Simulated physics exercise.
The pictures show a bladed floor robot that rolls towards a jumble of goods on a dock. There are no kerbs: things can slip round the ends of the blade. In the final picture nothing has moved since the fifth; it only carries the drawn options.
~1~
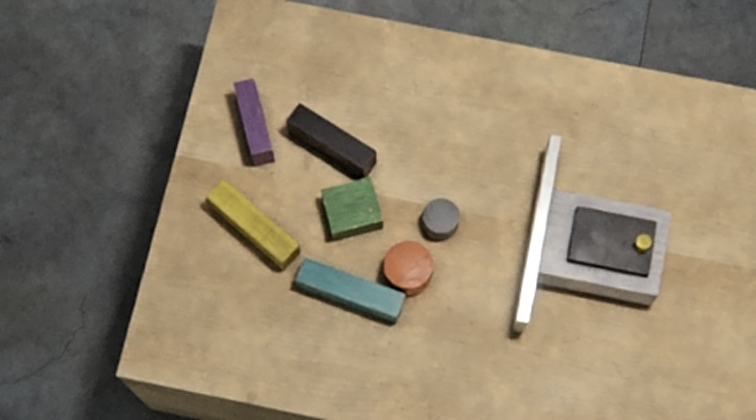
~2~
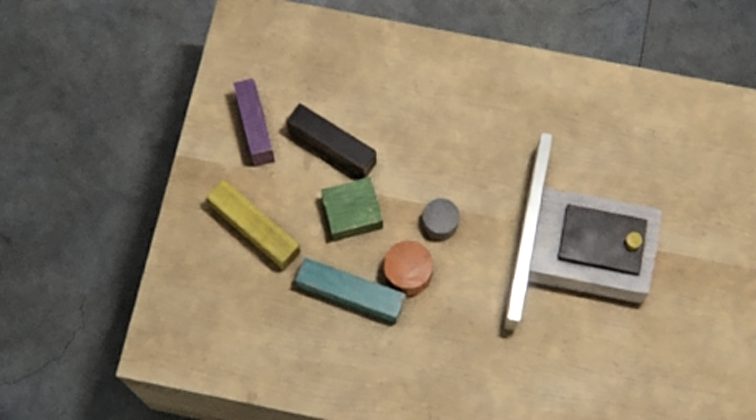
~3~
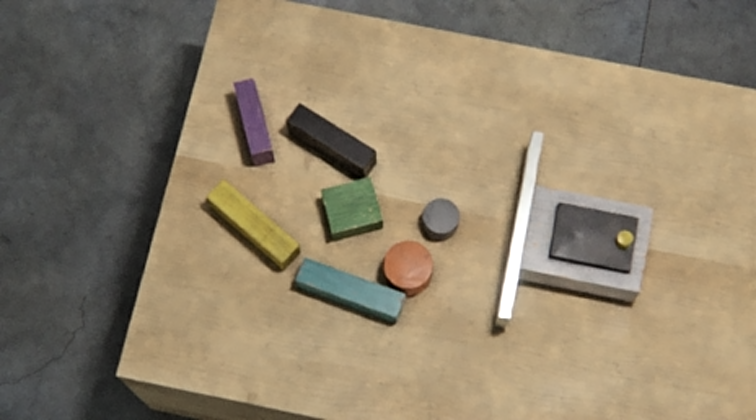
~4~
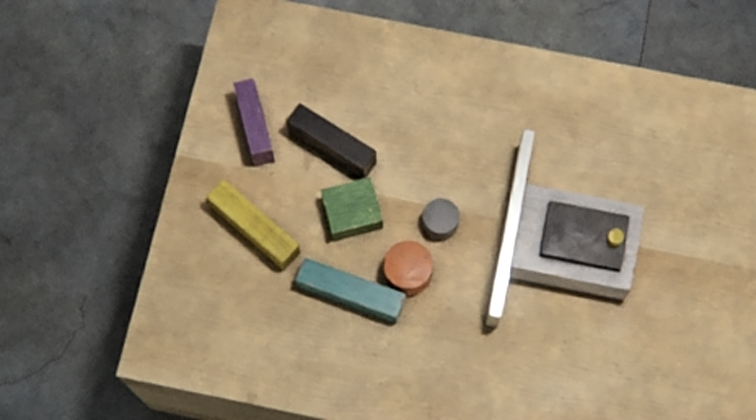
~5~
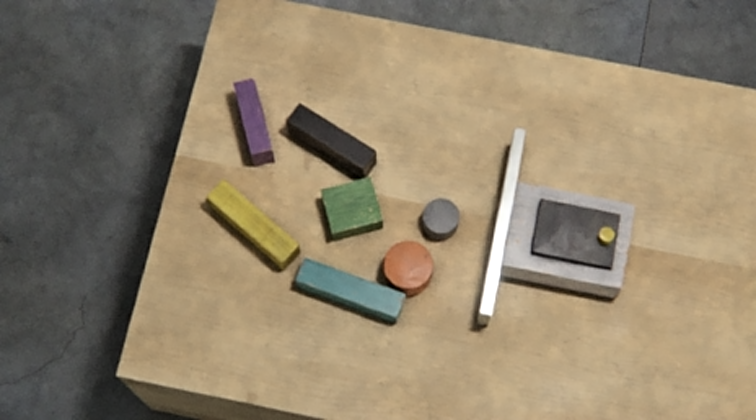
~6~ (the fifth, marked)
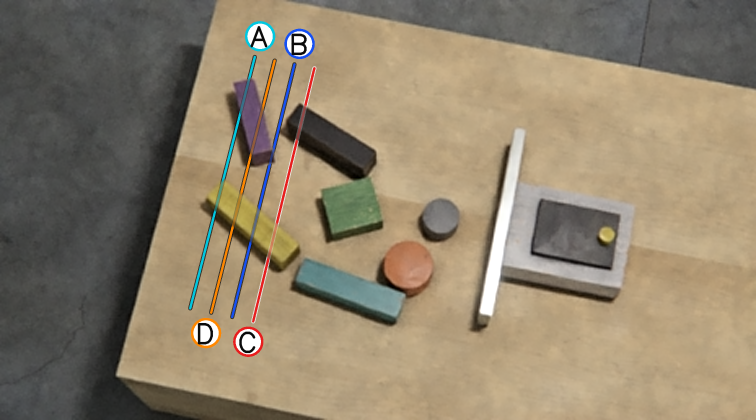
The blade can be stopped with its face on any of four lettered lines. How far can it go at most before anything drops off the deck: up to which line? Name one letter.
Line D.
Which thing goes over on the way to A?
The yellow stick.
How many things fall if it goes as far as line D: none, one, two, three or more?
In all, none.
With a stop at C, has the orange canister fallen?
By then, no.
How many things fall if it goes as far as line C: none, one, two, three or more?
By then, none.
On the copy, A at (224, 179); B at (264, 187); C at (285, 191); D at (244, 183).
On D. First, robot (475, 214); yellow stick (250, 223); turquoise bar (330, 288).
Then, robot (382, 195); yellow stick (224, 224); green crate (255, 201).
Finally, robot (309, 181); yellow stick (160, 228); green crate (187, 191); nothing has fallen.
By contrast, A drops the yellow stick; B is safe but short; C is safe but short.
